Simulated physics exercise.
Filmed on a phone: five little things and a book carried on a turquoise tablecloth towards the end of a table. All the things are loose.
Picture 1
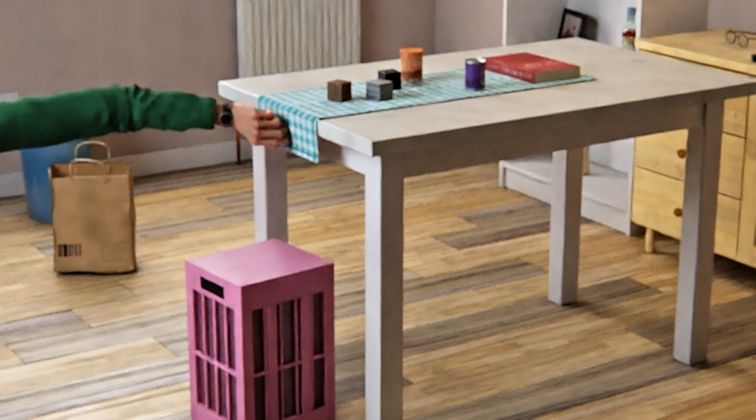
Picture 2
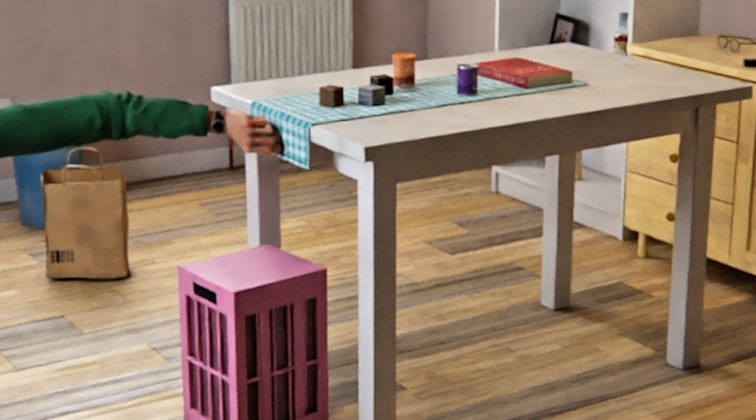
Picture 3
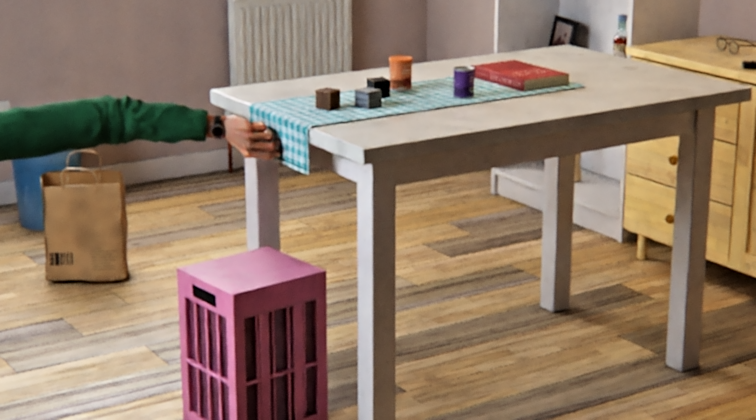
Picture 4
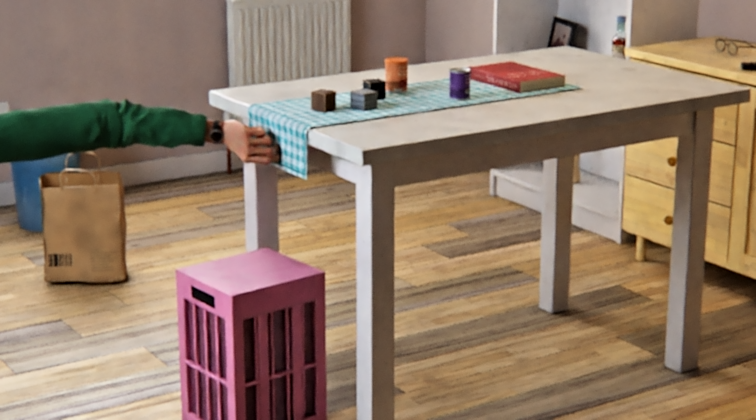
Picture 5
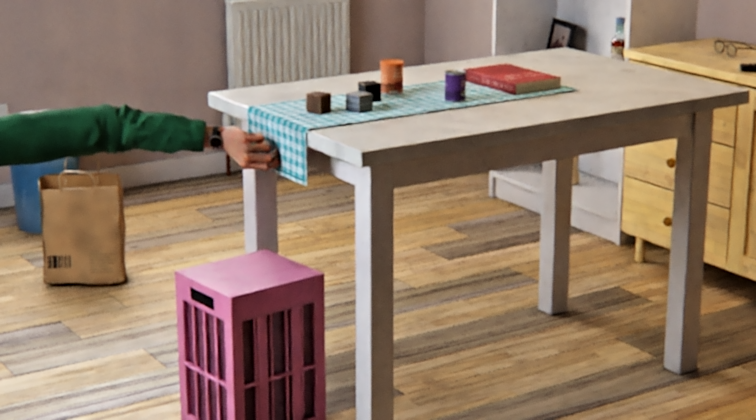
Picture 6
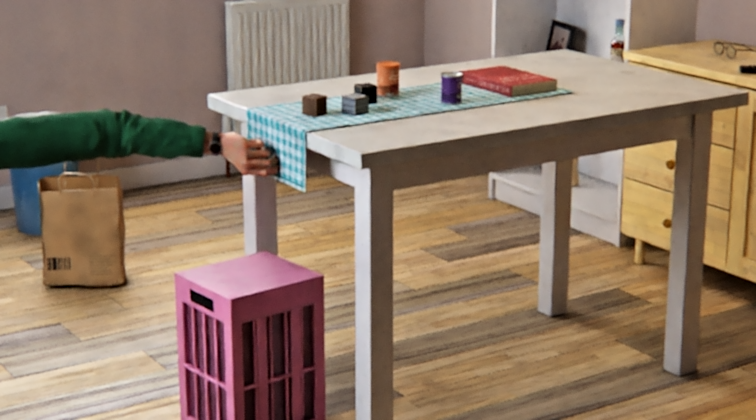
A hand in a green sleeve slowly pulled a checked cloth a little way over the left end of a white table, and the small cubes, two cans and red book on it shifted left along with it.
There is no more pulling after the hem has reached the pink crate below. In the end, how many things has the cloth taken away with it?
The cloth has taken away two things.
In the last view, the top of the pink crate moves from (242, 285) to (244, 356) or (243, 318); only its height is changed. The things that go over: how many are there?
It comes to 4 and 3 over the edge.
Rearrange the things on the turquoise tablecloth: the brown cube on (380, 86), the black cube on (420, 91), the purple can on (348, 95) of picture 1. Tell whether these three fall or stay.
The brown cube stays put, the black cube stays put, and the purple can topples down.
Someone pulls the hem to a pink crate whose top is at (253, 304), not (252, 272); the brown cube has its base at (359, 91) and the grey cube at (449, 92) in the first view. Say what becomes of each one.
In the end the brown cube is no longer on top and the grey cube is still on top.
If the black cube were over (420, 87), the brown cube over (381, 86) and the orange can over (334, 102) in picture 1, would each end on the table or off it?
Watch the black cube hang on, the brown cube hang on and the orange can go down.
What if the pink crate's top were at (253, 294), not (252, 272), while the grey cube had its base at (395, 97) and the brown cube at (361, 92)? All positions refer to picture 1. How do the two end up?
The grey cube does not stay aboard, and the brown cube does not stay aboard.
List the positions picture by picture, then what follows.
Hem (318, 163); brown cube (339, 81); grey cube (379, 81); black cube (390, 71); orange can (412, 50); purple can (475, 60); top of the crate (252, 272), in the first frame.
Hem (309, 169); brown cube (331, 87), in the second frame.
Hem (309, 175); grey cube (368, 89), in the third frame.
Hem (307, 180); black cube (374, 80); top of the crate (243, 281), in the fourth frame.
Hem (307, 186); orange can (392, 61), in the fifth frame.
Hem (306, 192); brown cube (314, 96); grey cube (355, 95); black cube (365, 85); orange can (388, 64); purple can (451, 74), in the sixth frame.
Soon after, hem near (275, 250); brown cube gone.
Then, hem on the crate; brown cube and grey cube gone.
At rest, hem on the crate; brown cube and grey cube gone. Over the edge go two.
